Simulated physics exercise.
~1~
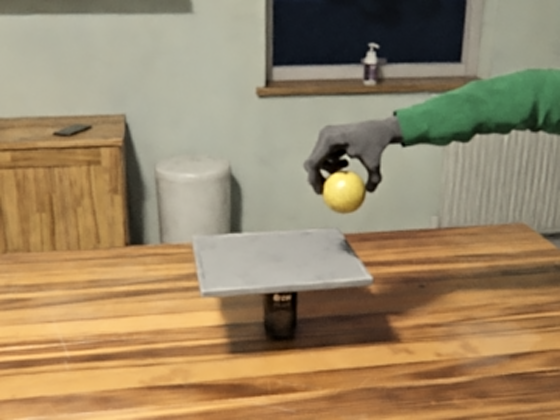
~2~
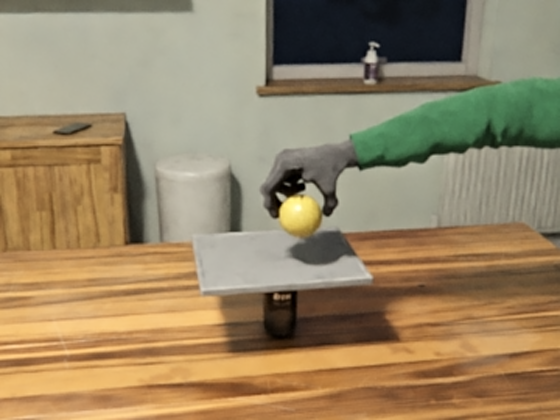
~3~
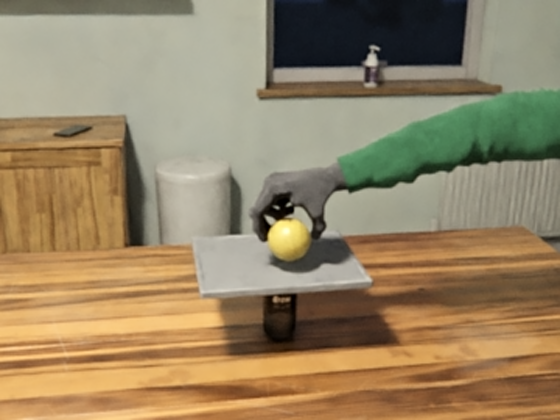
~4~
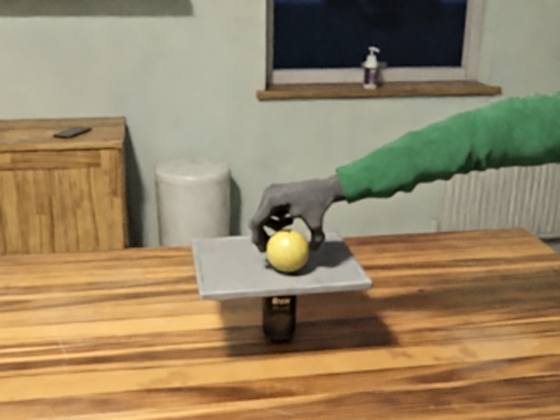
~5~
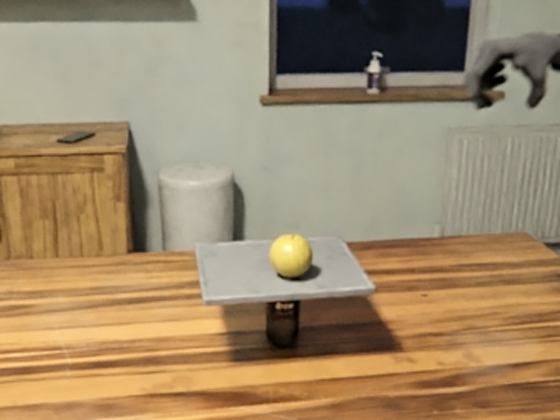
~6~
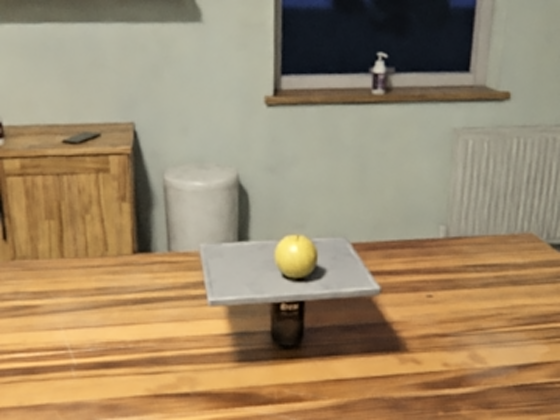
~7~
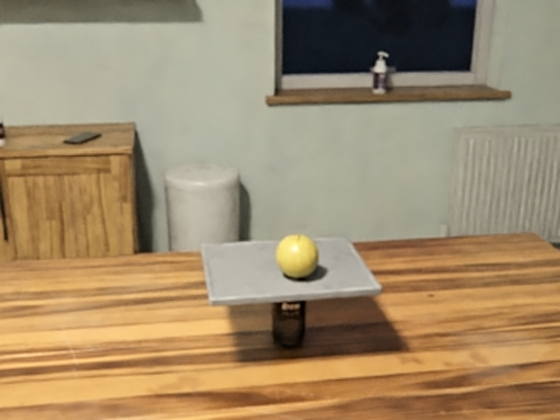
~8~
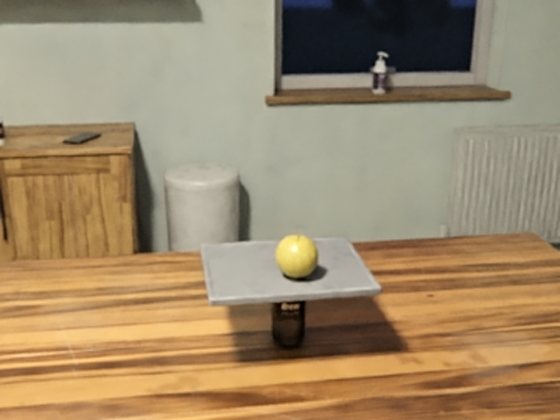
A yellow apple was carried left and lowered by a gloved hand onto a grey lid balanced on a black can on a wooden table. The hand let go and drew away, and the apple stayed resting on the steady stack.
